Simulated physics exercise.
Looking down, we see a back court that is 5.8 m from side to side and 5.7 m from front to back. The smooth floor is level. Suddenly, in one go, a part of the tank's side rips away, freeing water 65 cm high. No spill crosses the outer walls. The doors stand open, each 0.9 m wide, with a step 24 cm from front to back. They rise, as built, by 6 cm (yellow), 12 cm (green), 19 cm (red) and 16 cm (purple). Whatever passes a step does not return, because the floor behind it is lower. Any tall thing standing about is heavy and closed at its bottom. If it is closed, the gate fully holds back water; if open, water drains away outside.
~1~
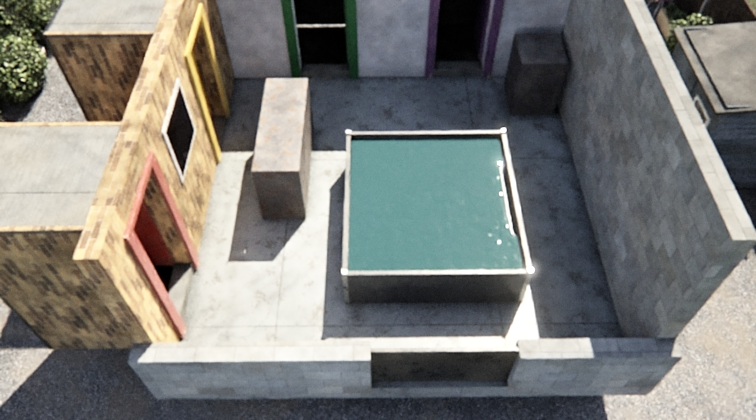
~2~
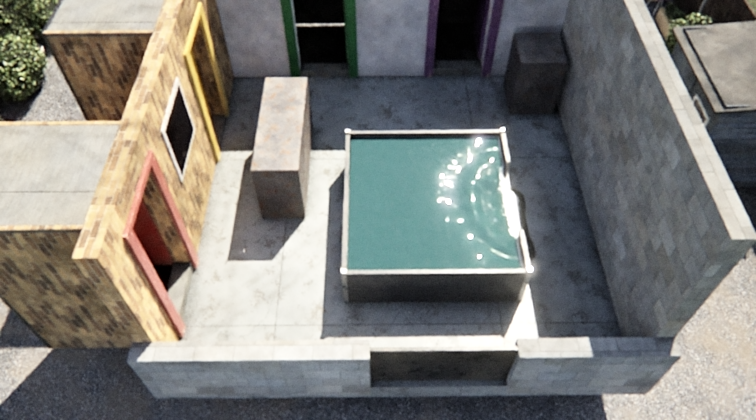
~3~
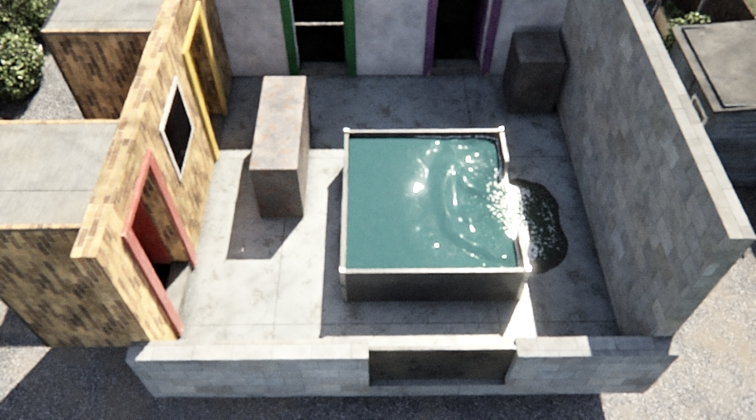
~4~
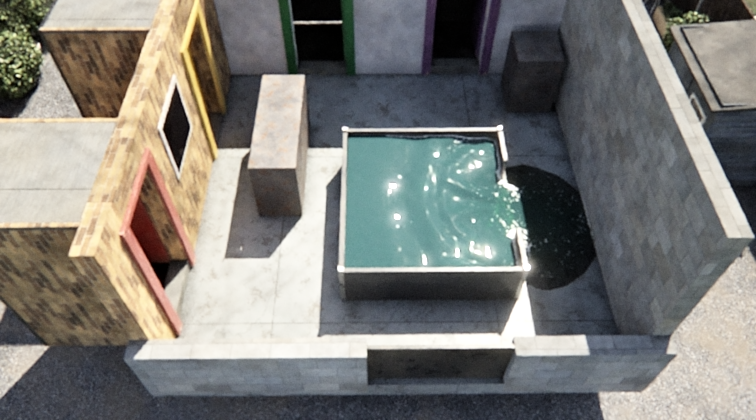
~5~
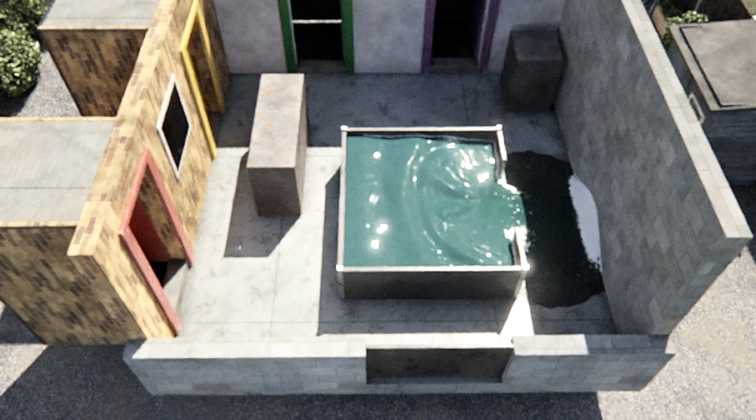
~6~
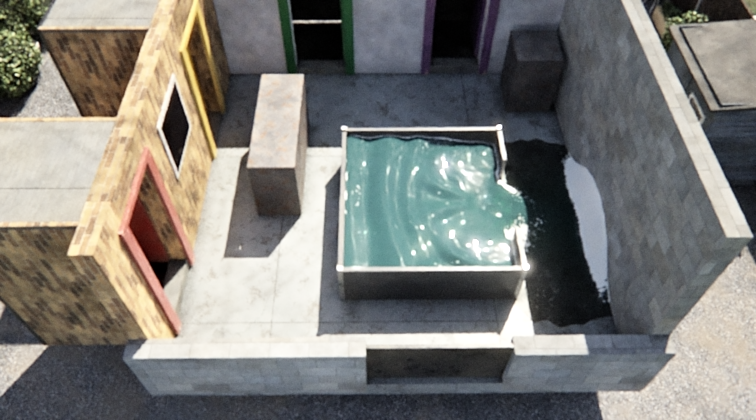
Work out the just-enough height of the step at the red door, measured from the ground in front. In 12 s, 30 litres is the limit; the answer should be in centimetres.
It works out at roughly 15 cm.
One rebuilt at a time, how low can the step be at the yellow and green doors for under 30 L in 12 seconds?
About 15 cm at yellow and about 11.5 cm at green.
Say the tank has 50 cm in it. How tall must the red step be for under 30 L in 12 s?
You'd need a step of close to 10.5 cm.
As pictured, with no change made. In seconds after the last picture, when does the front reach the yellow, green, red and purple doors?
Yellow 3.8 s, green 2.4 s, red 2.8 s, purple 1.6 s.
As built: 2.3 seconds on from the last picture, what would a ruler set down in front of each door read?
In cm: Yellow 0, green 2, red 0, purple 6.
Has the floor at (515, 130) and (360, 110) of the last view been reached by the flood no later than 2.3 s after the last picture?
First soaked, then soaked.
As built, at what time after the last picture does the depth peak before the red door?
Roughly at 6.5 s.
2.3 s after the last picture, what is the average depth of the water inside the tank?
About 34 centimetres on average.
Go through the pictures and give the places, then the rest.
In the first frame, the tank at (431, 199) is whole and still, 65 cm deep; the red door at (169, 257) is dry.
In the second frame, the front is at a hidden place, 0.3 m from the gap at (506, 217); 0.2 m2 of floor is wet, 65 cm left at the back.
In the third frame, the front is at (562, 248), 0.8 m from the gap at (505, 217); 1.0 m2 of floor is wet, 65 cm left at the back.
In the fourth frame, the front is at (592, 244), 1.3 m from the gap at (503, 216); 2.1 m2 of floor is wet, 65 cm left at the back.
In the fifth frame, water pours out at (502, 215) and has run 1.4 m, to (571, 169); about 8 cm deep outside, 65 cm at the back.
In the sixth frame, the front is at (565, 150), 1.5 m from the gap at (503, 215); 3.0 m2 of floor is wet, 62 cm left at the back; the red door at (164, 253), 4.6 m from the gap, is still 4.6 m from the nearest water.
Then, 0.7 s after the last picture water covers 20 % of the floor, deepest (50 cm) near (574, 227); it has not reached the red door.
Then, 2.3 s after the last picture water covers 60 % of the floor, deepest (38 cm) near (624, 363); it has not reached the red door.
Then, 11.3 s after the last picture water covers 100 % of the floor, deepest (16 cm) near (170, 368); 14 cm at the red door, 4 litres in over its 19 cm step.
At the red door as built, the water peaked near 19 cm, 6.5 s after the last picture.
With a step of 13.5 cm, 48 litres would have come in within the 12 s; with 18 cm, 7 litres. So under 30 litres takes about 15 cm.
